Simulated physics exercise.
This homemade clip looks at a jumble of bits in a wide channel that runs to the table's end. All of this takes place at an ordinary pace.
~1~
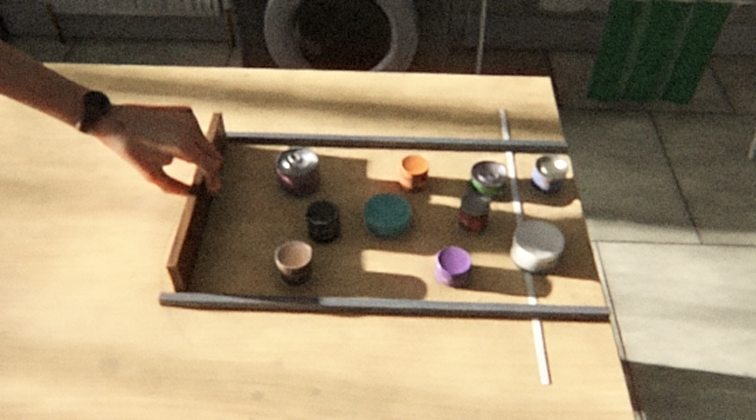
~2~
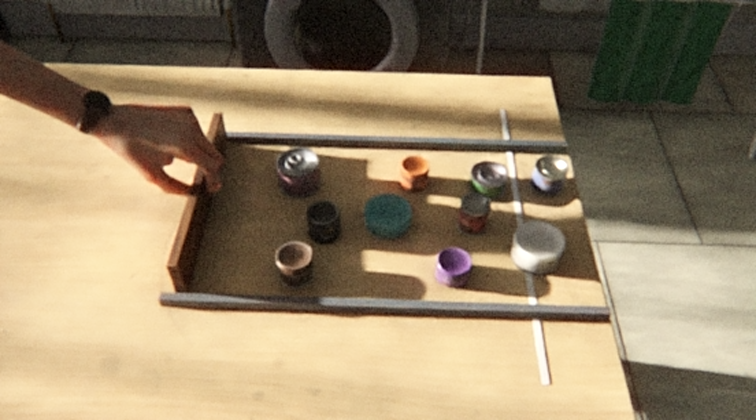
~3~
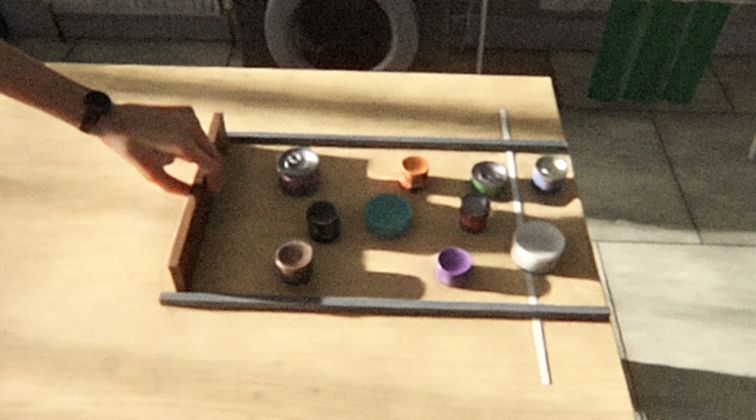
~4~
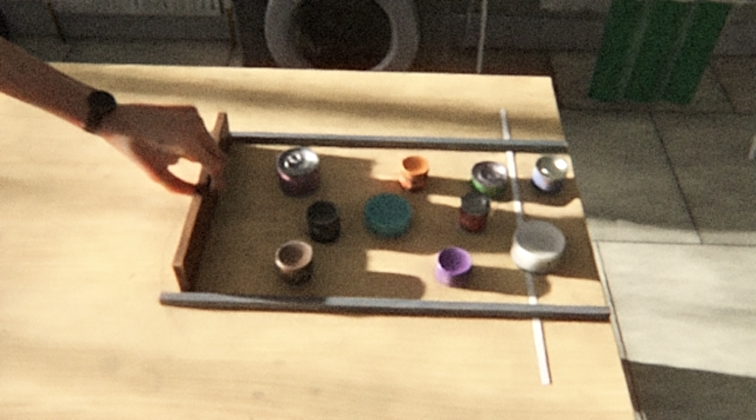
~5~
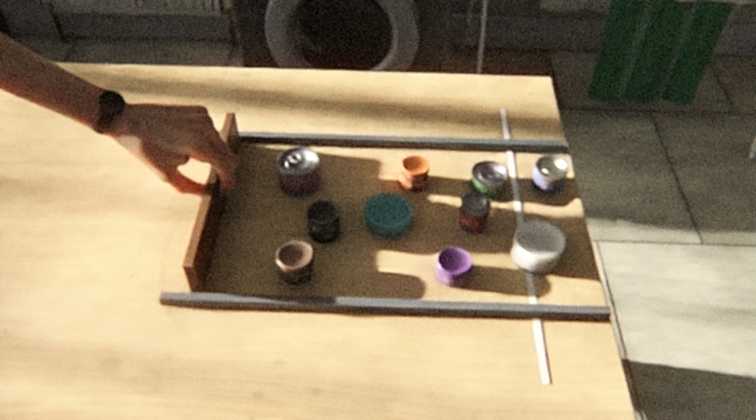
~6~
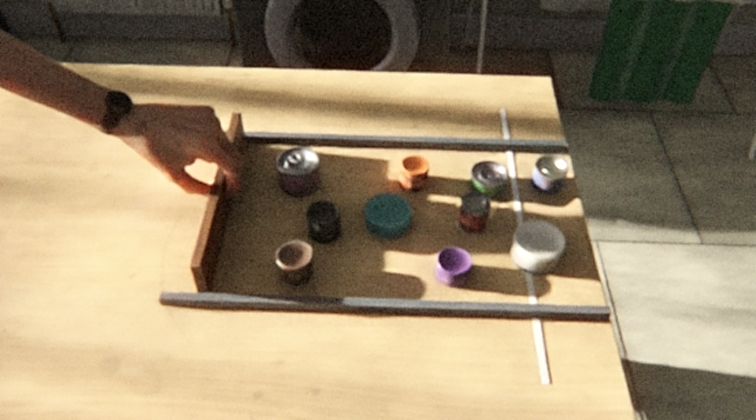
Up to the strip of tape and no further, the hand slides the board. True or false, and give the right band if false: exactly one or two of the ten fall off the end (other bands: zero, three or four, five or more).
True.
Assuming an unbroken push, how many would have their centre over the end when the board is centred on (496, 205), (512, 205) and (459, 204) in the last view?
1, 1 and 0.
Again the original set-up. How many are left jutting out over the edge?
I'd put it at 3.
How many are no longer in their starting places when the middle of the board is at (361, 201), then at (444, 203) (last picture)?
Answer - first 5, then 8.
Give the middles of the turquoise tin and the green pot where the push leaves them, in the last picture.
(544, 213) and (575, 184), approximately.
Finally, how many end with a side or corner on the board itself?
Result: 5 in all.
Soon after, none off yet; blue tin at rest near (549, 176); white tin at rest near (537, 247); green pot at rest near (488, 179).
After that, none off yet; blue tin moving near (558, 176); white tin at rest near (545, 248); green pot displaced about its own width near (523, 181).
In the end, the number that fall off is one or two; gone, blue tin.
